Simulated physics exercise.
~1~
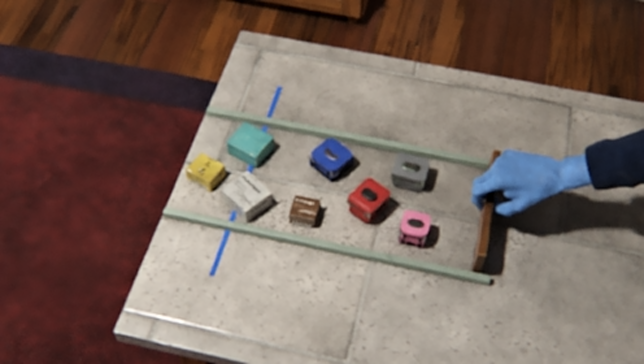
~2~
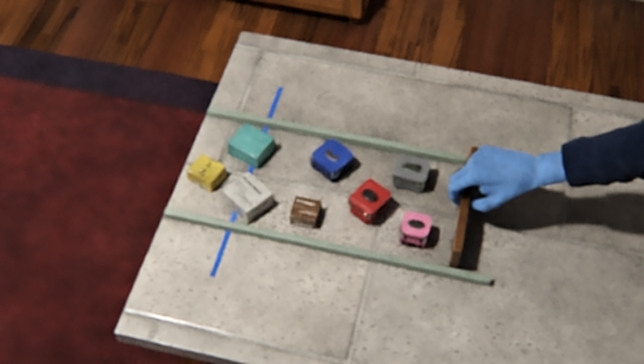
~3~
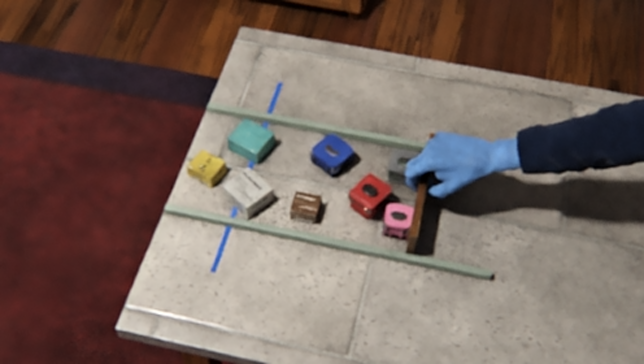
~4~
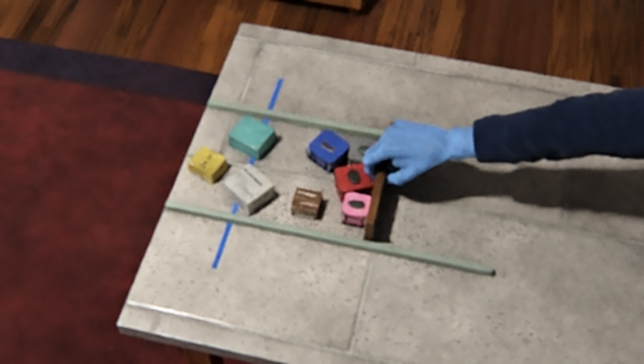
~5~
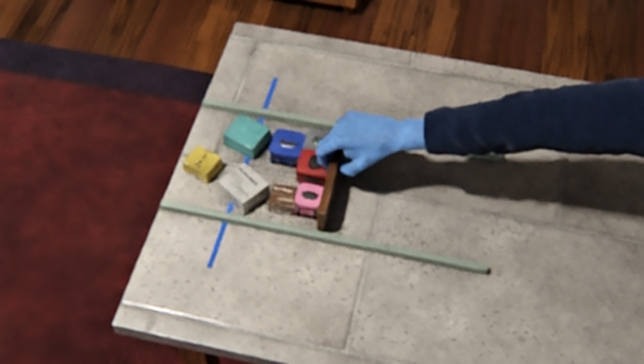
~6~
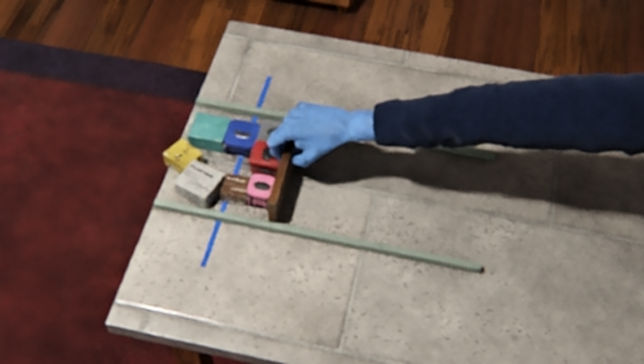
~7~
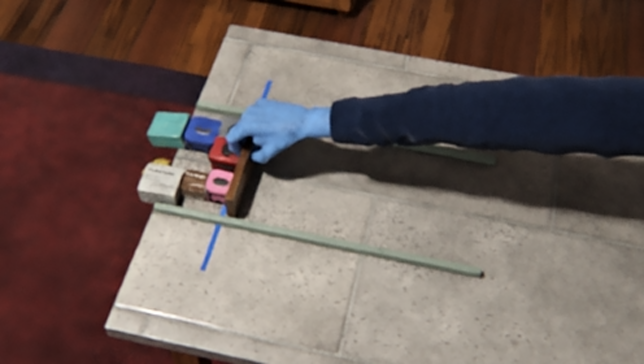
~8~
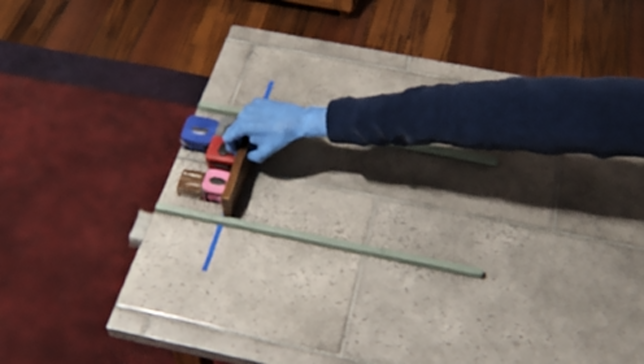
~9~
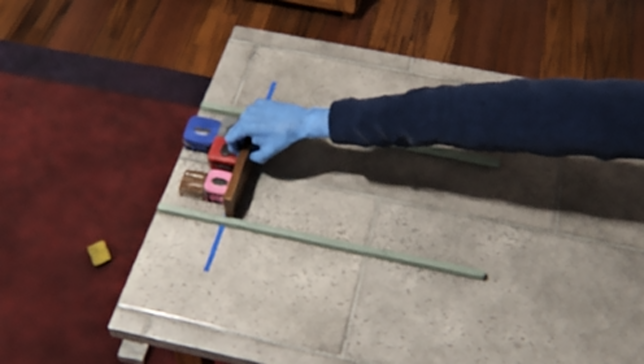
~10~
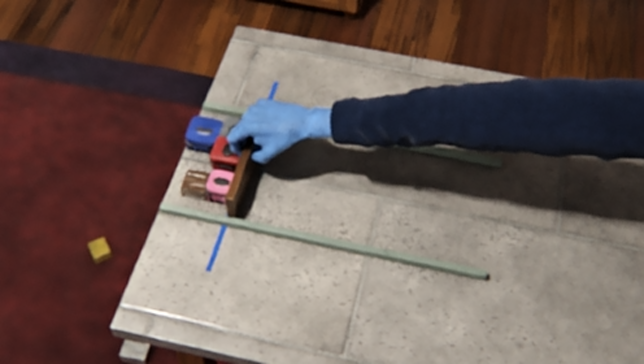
At first, a loose cluster of small coloured blocks and cases lies between two green rails on a grey tabletop, with blue tape near the left edge. A blue-gloved hand slides an upright wooden board leftward, gathering the grey, pink and red pieces, then the blue and brown ones. The packed group shoves the turquoise, white and yellow pieces toward the edge. As the board reaches the tape, those three go over the side. The hand stays on the board, the remaining pieces bunch by the edge, and the yellow one rests on the red rug.
